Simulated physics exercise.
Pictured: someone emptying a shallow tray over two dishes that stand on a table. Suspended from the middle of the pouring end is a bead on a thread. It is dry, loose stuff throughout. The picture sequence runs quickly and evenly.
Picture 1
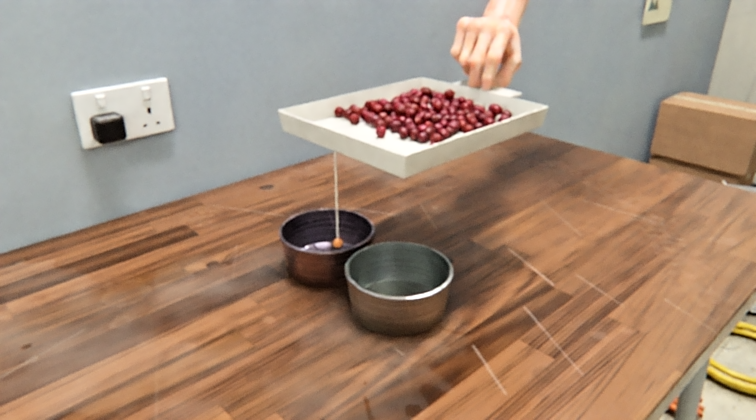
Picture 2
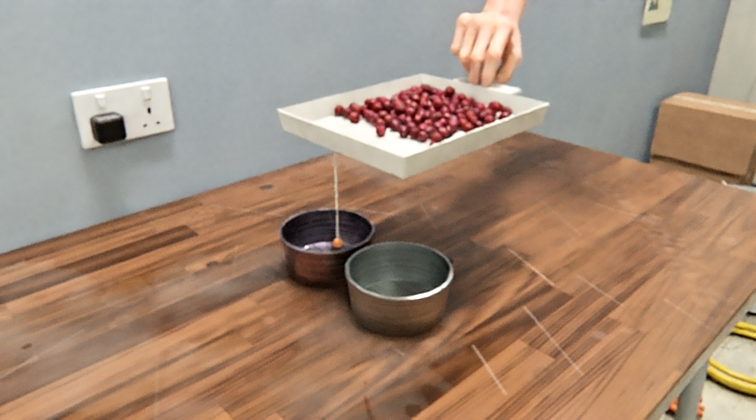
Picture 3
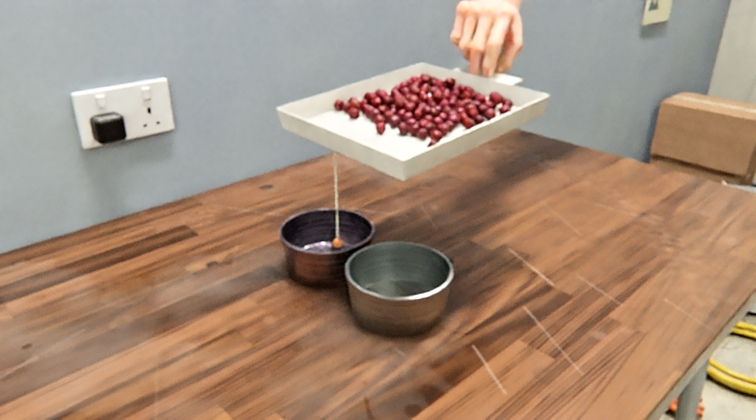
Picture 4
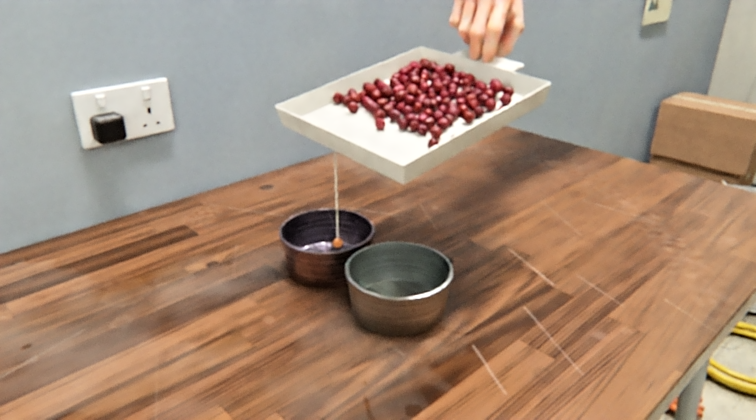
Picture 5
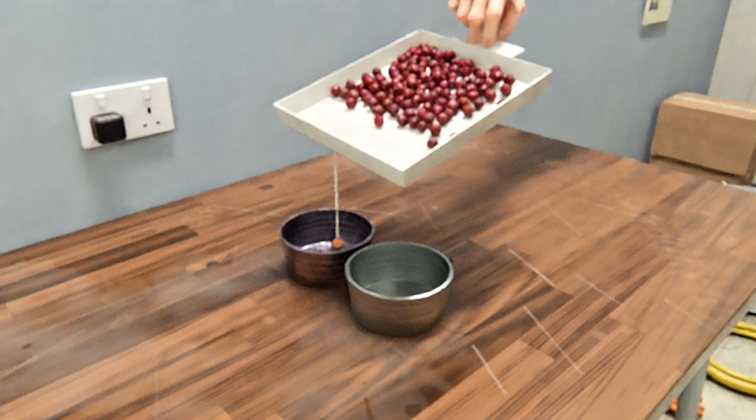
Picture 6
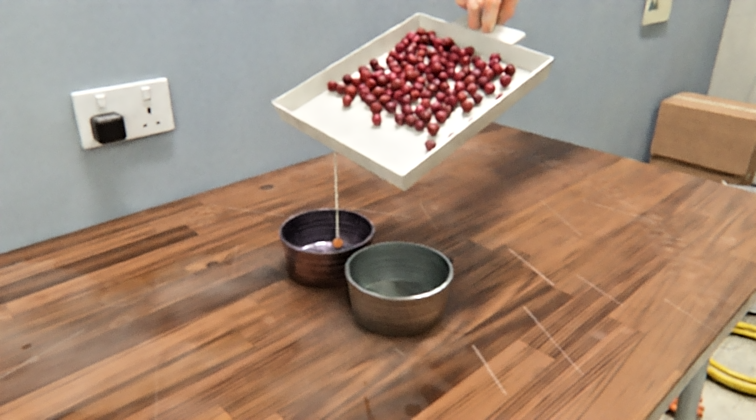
On a dark wooden table against a blue-grey wall, seen from slightly above by a still camera, a socket hangs at left and a cardboard box sits at right. A hand holds a white tray of dark red cherries above a purplish bowl and a grey-green one, an orange bead hanging on a thread. The hand raises the tray's far side, tilting it steadily toward the front, and the cherries shift slightly.
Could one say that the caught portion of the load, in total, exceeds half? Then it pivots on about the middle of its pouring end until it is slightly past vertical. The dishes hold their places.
No, it falls short of half.
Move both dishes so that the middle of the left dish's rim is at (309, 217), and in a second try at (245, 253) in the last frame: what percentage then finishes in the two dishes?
In order: 0 percent and 40 percent.
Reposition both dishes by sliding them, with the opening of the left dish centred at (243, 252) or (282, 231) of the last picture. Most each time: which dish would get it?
The first time it is the dish to the right, and the second time it is the dish to the right.
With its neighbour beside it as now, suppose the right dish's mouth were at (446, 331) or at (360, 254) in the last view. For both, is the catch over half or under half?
Well, in excess of half at the first spot and not up to half at the second.
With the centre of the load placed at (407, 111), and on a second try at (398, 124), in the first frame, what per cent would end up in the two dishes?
First case: Close to 20 %; second case: Close to 20 %.
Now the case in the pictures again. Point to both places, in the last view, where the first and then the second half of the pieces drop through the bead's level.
Early-half point (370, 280); late-half point (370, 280).
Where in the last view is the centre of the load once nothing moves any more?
Near (339, 345).
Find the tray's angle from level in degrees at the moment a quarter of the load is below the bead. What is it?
Roughly 95 degrees at that moment.
Soon, tray tipped steeply; most on the tray; a small part outside both; a small part in the air.
A while on, tray tipped past a quarter turn; about half on the tray; a small part in the right dish; about a quarter outside both; a small part in the air.
Towards the end, tray tipped past a quarter turn; about a quarter in the right dish; most outside both.
Finally, tray tipped past a quarter turn; about a quarter in the right dish; none in the left dish; most outside both.
